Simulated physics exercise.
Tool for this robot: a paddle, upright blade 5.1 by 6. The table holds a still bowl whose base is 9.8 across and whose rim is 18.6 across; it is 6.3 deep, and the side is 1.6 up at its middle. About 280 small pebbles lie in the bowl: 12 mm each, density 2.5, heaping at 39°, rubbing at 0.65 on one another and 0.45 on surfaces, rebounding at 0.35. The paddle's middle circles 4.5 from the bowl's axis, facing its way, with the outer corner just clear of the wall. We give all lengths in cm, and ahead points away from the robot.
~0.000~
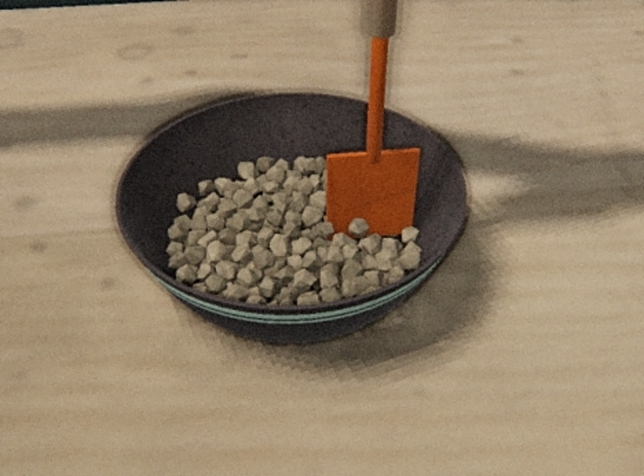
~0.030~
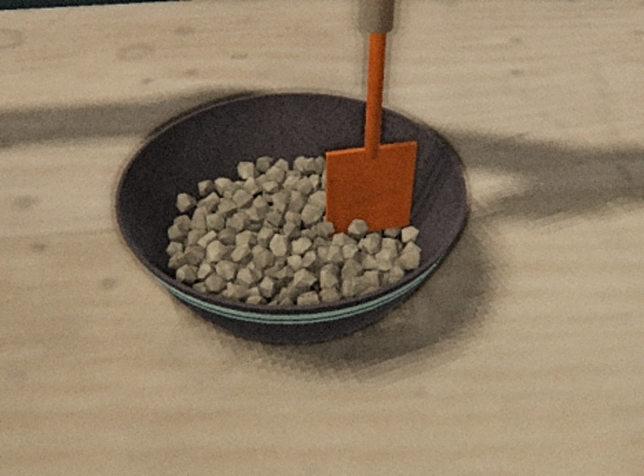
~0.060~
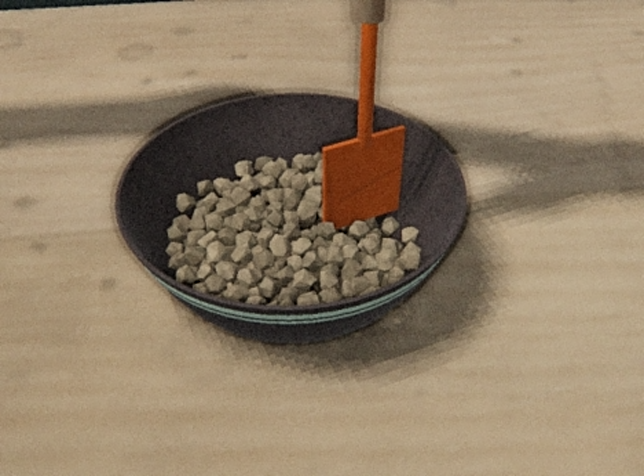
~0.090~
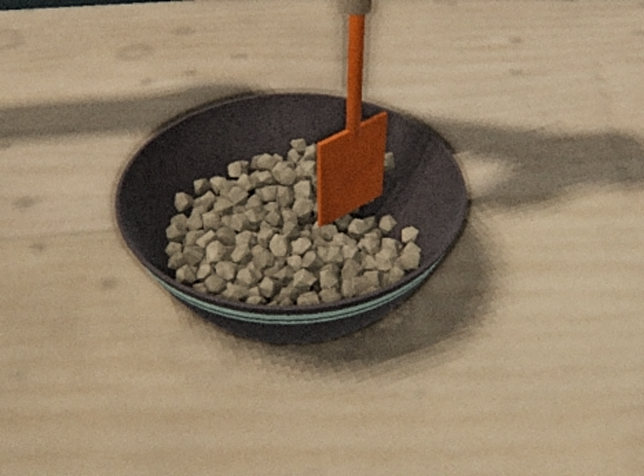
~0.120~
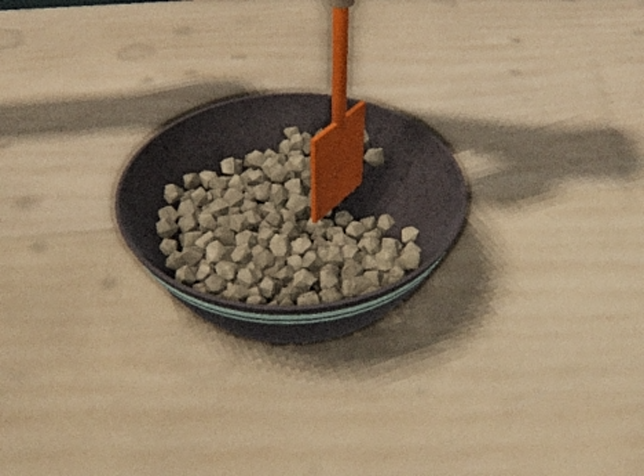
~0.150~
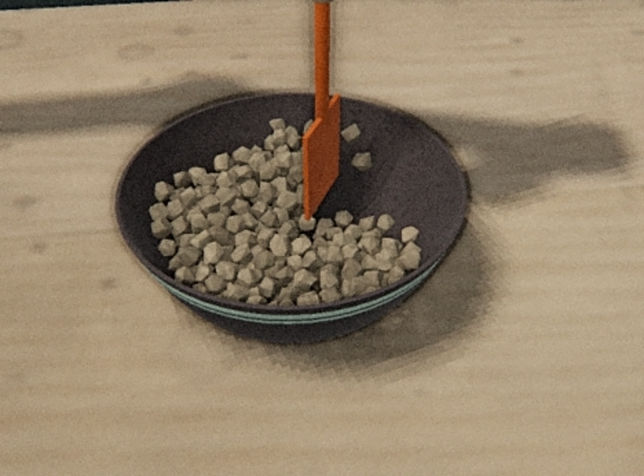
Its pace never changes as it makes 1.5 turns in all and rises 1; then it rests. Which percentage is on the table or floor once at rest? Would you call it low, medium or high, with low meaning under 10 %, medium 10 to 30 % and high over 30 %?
I would call it medium, 10 to 30 %.
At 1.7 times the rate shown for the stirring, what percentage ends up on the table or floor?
That gives about 35 percent.
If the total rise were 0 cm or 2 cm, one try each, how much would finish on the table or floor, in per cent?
Close to 20 percent and close to 10 percent.
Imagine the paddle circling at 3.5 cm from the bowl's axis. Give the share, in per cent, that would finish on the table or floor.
It would come to about 10 per cent.
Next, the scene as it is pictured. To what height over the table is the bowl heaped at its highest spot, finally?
It reaches some 6.0 cm above the table.
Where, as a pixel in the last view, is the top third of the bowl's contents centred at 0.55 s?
Somewhere around (332, 271) in the last view.
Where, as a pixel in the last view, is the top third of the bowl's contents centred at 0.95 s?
I'd put it close to (274, 144).
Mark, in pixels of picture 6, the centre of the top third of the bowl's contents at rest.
Close to (232, 264).
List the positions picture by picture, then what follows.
In the first picture, the paddle neck at (375, 129), 0° round; upper third of the load around (292, 229), from x 175 to 410, top at y 165; 282 in the bowl.
In the second picture, the paddle neck at (373, 125), 5° round; upper third of the load around (292, 228), from x 175 to 410, top at y 165.
In the third picture, the paddle neck at (366, 114), 19° round; upper third of the load around (292, 220), from x 175 to 410, top at y 160.
In the fourth picture, the paddle neck at (354, 105), 33° round; upper third of the load around (288, 208), from x 175 to 410, top at y 145.
In the fifth picture, the paddle neck at (339, 97), 47° round; upper third of the load around (276, 199), from x 165 to 410, top at y 135.
In the sixth picture, the paddle neck at (322, 92), 61° round; upper third of the load around (263, 197), from x 160 to 410, top at y 125; 282 in the bowl.
After 0.55 s, 249° round, highest piece 8 above the table; 257 in the bowl, 11 on the table or floor, 14 in flight or on the tool.
After 0.95 s, 77° round, highest piece 8 above the table; 238 in the bowl, 43 on the table or floor, 1 in flight or on the tool.
After 1.35 s, 180° round, highest piece 6 above the table; 230 in the bowl, 52 on the table or floor.
After 2.05 s, 180° round, highest piece 6 above the table; 230 in the bowl, 52 on the table or floor.
In the end, 230 in the bowl, 52 on the table or floor. That is 18 % on the table or floor.
